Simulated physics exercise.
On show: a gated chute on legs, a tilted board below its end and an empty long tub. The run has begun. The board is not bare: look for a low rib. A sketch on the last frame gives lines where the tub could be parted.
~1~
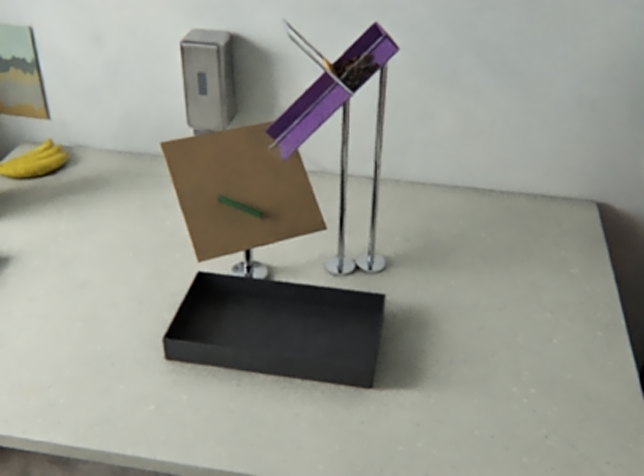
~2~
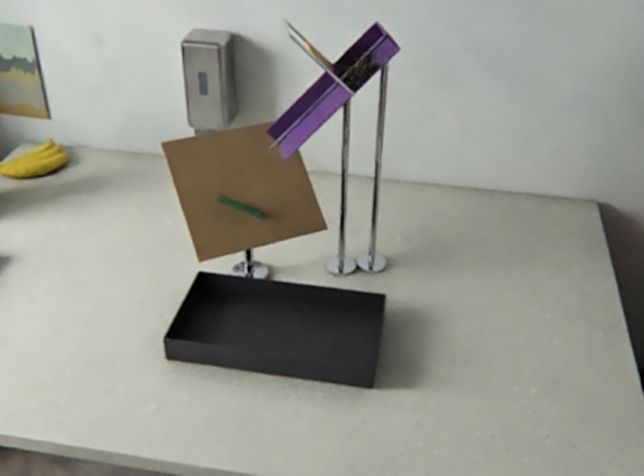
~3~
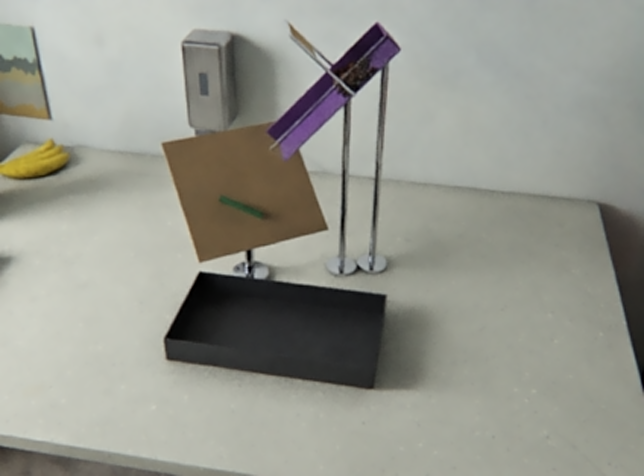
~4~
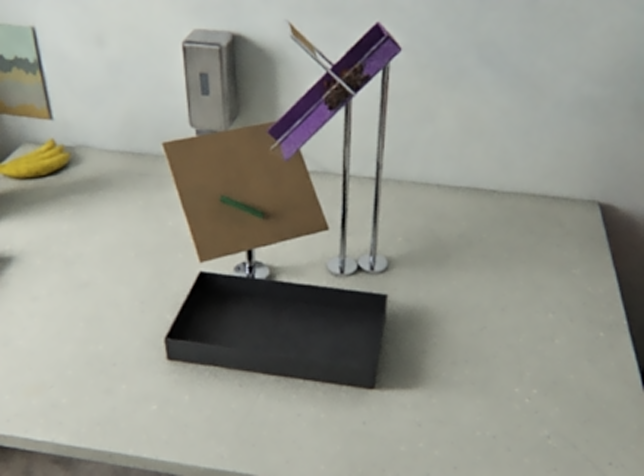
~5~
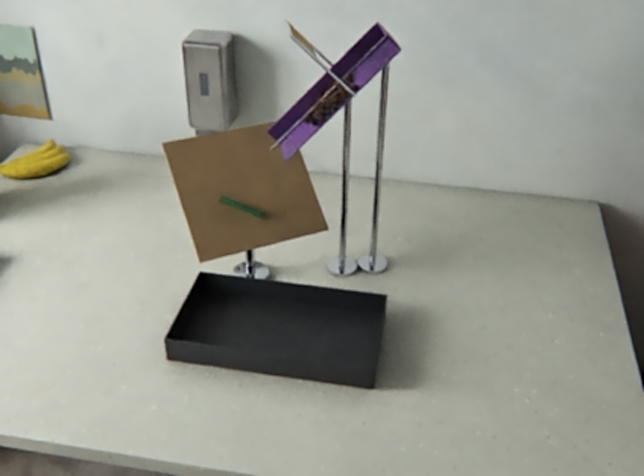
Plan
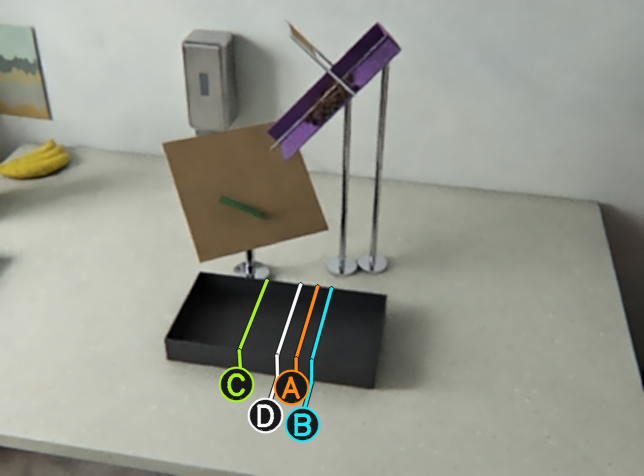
On a pale countertop beside a wall, a thin flap lifts at a purple chute on metal legs, and small brown pieces slide partway down it, above a tilted brown board with a green rib and an empty black tub.
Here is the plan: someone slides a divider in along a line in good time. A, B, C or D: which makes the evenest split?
Take D.
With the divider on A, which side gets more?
Left.
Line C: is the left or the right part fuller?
The right side.
On the marked copy, line A crosses the front rim at (296, 357); line B crosses the front rim at (311, 359); line C crosses the front rim at (239, 349); line D crosses the front rim at (277, 355).
Choosing A, of what is caught, nearly all on the left of the divider, a small part on the right.
Choosing B, of what is caught, all on the left of the divider, none on the right.
Choosing C, of what is caught, a small part on the left of the divider, most on the right.
Choosing D, of what is caught, about half on the left of the divider, about half on the right.
